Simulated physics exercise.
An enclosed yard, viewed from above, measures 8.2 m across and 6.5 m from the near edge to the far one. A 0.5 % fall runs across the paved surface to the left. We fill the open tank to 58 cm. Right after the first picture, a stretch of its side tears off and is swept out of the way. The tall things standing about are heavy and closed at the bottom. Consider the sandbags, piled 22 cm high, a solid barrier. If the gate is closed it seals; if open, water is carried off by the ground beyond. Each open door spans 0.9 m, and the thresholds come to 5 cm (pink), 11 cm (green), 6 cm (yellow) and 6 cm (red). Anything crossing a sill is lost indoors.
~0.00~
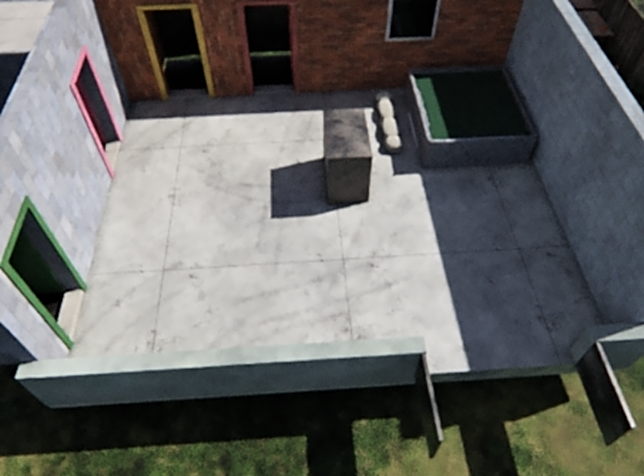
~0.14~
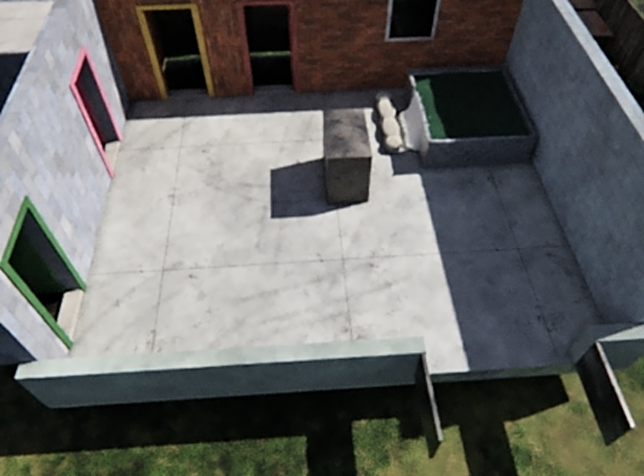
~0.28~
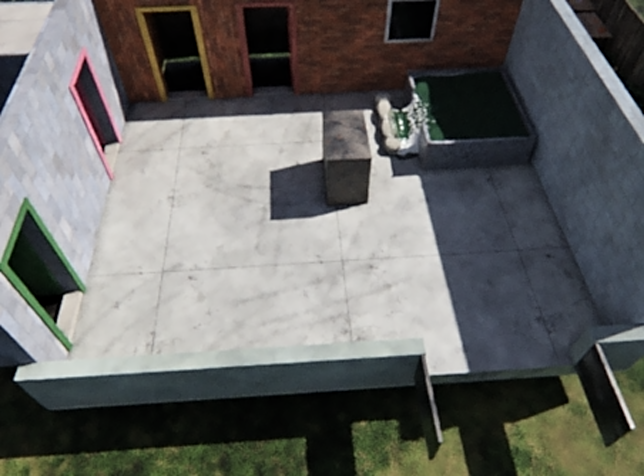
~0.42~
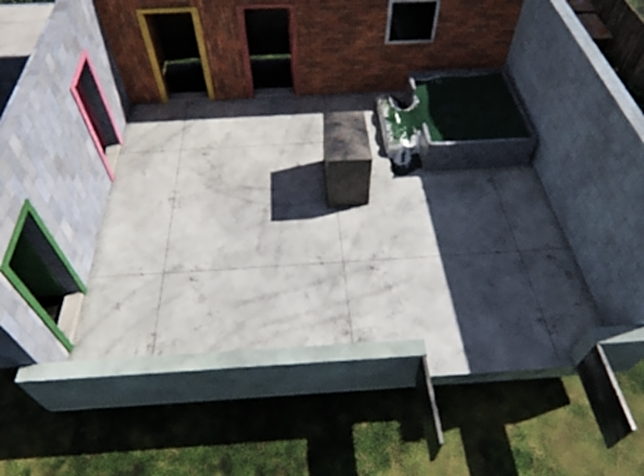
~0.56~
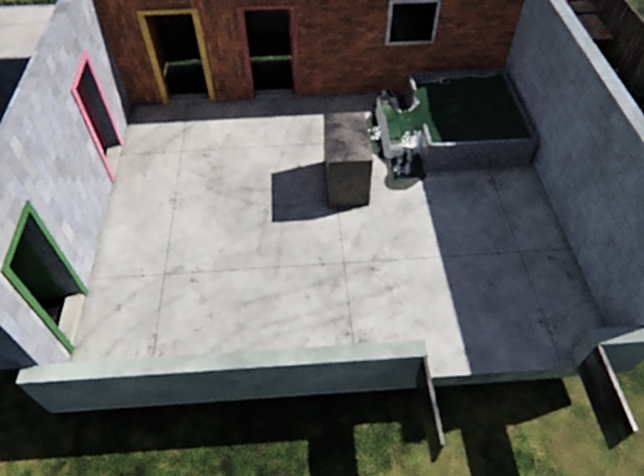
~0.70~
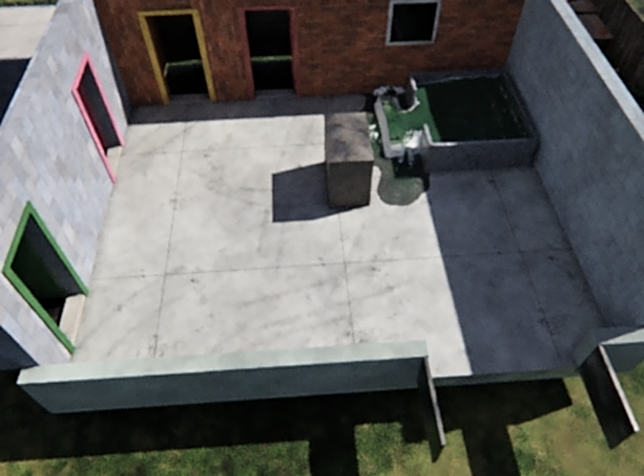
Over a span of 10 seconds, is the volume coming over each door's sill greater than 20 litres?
Within 10 seconds: At the pink door, greater; at the green door, not greater; at the yellow door, not greater; at the red door, not greater.
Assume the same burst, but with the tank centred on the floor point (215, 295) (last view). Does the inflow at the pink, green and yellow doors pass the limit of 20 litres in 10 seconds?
Against that limit: Pink under, green past it, yellow past it.
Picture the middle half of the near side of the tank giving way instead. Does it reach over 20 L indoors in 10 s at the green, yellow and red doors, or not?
Then it goes green fine, yellow fine, red fine.
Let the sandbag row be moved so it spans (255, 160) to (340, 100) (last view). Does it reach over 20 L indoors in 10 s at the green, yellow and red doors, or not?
Then, at the green door it's not exceeded, at the yellow door it's not exceeded, at the red door it's not exceeded.
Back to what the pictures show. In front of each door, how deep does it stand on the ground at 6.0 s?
In centimetres, the pink door has 8, the green door 0, the yellow door 4 and the red door 2.
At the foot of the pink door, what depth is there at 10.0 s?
Depth: Approx. 6.0 cm.
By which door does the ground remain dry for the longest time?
It would be the green one.
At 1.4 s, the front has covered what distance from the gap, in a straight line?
Some 3.0 m out.
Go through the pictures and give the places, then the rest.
In the first picture, the open tank at (468, 104) is whole and still, 58 cm deep.
In the second picture, water pours out at (418, 120) and has run 0.6 m, to (414, 149); typically 8 cm deep outside, 58 cm at the open tank's back.
In the third picture, water pours out at (417, 124) and has run 0.9 m, to (403, 158); typically 22 cm deep outside, 58 cm at the open tank's back.
In the fourth picture, water pours out at (417, 125) and has run 1.2 m, to (400, 172); typically 12 cm deep outside, 58 cm at the open tank's back.
In the fifth picture, water pours out at (418, 125) and has run 1.6 m, to (394, 187); typically 8 cm deep outside, 56 cm at the open tank's back.
In the sixth picture, the front is at (391, 199), 2.0 m from the gap at (419, 125); 3.0 m2 of floor is under water; 49 cm left at the back of the open tank.
After 1.4 s water covers 20 % of the floor and is deepest (46 cm) near (404, 133); pink door not reached, green door not reached, yellow door not reached, red door not reached.
After 2.2 s water covers 35 % of the floor and is deepest (36 cm) near (404, 133); pink door not reached, green door not reached, yellow door not reached, red door 7 cm at the sill, 0 L in.
After 3.5 s water covers 50 % of the floor and is deepest (30 cm) near (404, 133); pink door 7 cm at the sill, 0 L in, green door not reached, yellow door 5 cm at the sill, 0 L in, red door 5 cm at the sill, 1 L in.
After 6.0 s water covers 70 % of the floor and is deepest (22 cm) near (406, 139); pink door 8 cm at the sill, 29 L in, green door not reached, yellow door 4 cm at the sill, 0 L in, red door 2 cm at the sill, 2 L in.
After 10.0 s water covers 80 % of the floor and is deepest (16 cm) near (406, 139); pink door 6 cm at the sill, 37 L in, green door 9 cm at the sill, 0 L in, yellow door 5 cm at the sill, 2 L in, red door 2 cm at the sill, 2 L in.
